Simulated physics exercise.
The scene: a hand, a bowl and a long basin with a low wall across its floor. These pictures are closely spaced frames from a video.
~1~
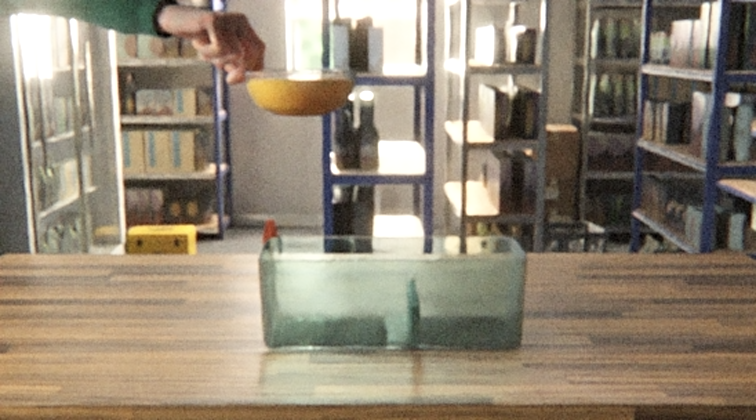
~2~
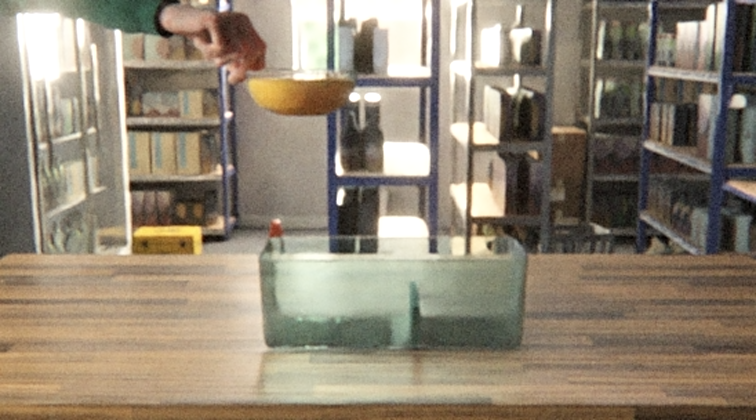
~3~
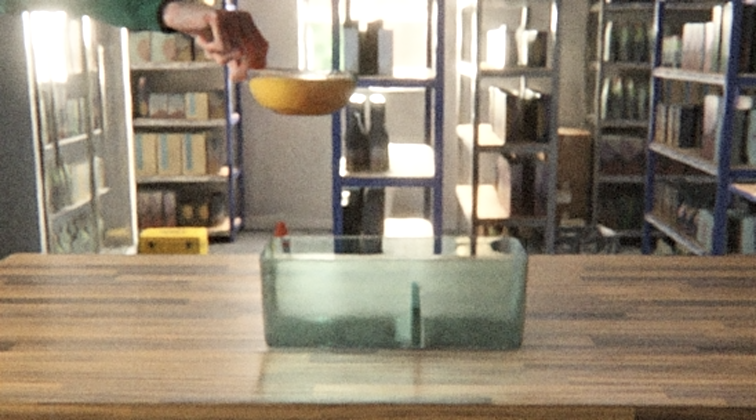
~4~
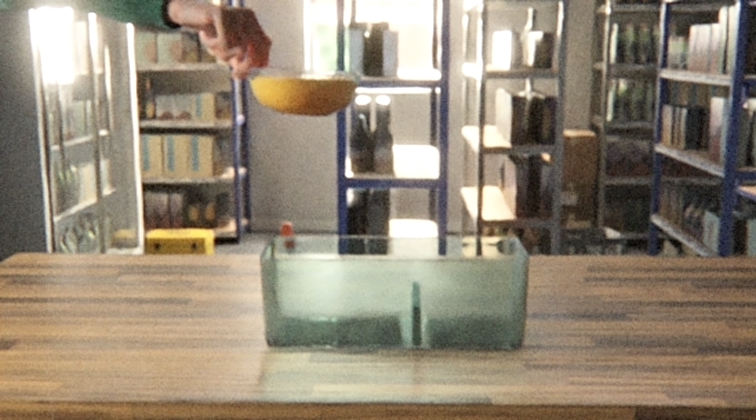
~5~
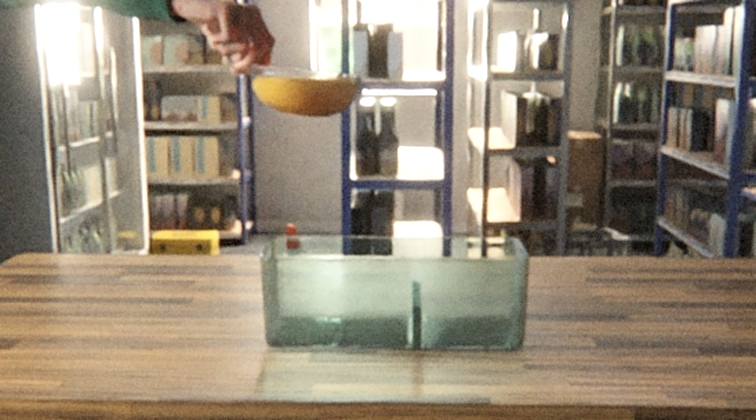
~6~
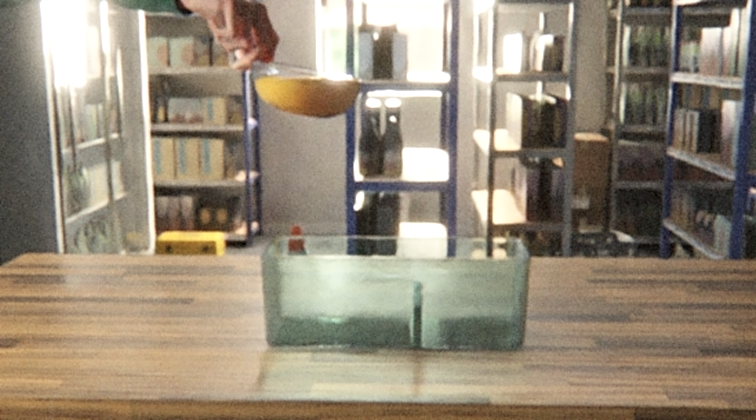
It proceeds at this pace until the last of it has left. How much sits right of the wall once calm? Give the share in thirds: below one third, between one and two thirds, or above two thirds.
The share is between one and two thirds.
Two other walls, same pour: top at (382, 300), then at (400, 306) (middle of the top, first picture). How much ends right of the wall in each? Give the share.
80 per cent first, then 70 per cent.
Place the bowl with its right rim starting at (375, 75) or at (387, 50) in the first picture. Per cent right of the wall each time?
It works out to around 75 % and then around 85 %.
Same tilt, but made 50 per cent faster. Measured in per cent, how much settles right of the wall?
Around 50 per cent ends up there.
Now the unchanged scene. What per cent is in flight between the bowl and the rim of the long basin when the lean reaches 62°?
Something like 45 per cent of it.
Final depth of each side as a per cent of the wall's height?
Left near 20; right near 30.
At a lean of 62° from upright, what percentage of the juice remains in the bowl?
30 %.
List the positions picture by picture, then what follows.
Tilt 0°; pouring edge (356, 73); surface from (249, 78) to (353, 78); the long basin's rim runs from (264, 250) to (520, 249); the wall's top is at (414, 294), in the first picture.
Tilt 0°; pouring edge (357, 73); surface from (250, 78) to (355, 78), in the second picture.
Tilt 2°; pouring edge (358, 74); surface from (252, 77) to (355, 79), in the third picture.
Tilt 4°; pouring edge (359, 76); surface from (253, 77) to (357, 79), in the fourth picture.
Tilt 7°; pouring edge (360, 79); surface from (256, 77) to (359, 79), in the fifth picture.
Tilt 11°; pouring edge (362, 83); surface from (258, 78) to (361, 79), in the sixth picture.
A moment on, the tilt is 62° and 31 per cent is still to pour, 9 is left of the wall and 16 right of it.
Next, the tilt is 97° and 1 per cent is still to pour, 38 is left of the wall and 54 right of it.
Then the tilt is 108° and 0 per cent is still to pour, 44 is left of the wall and 55 right of it.
Later the tilt is 108° and 0 per cent is still to pour, 44 is left of the wall and 55 right of it.
At rest 44 per cent lies left of the wall, 55 right of it and 1 outside.
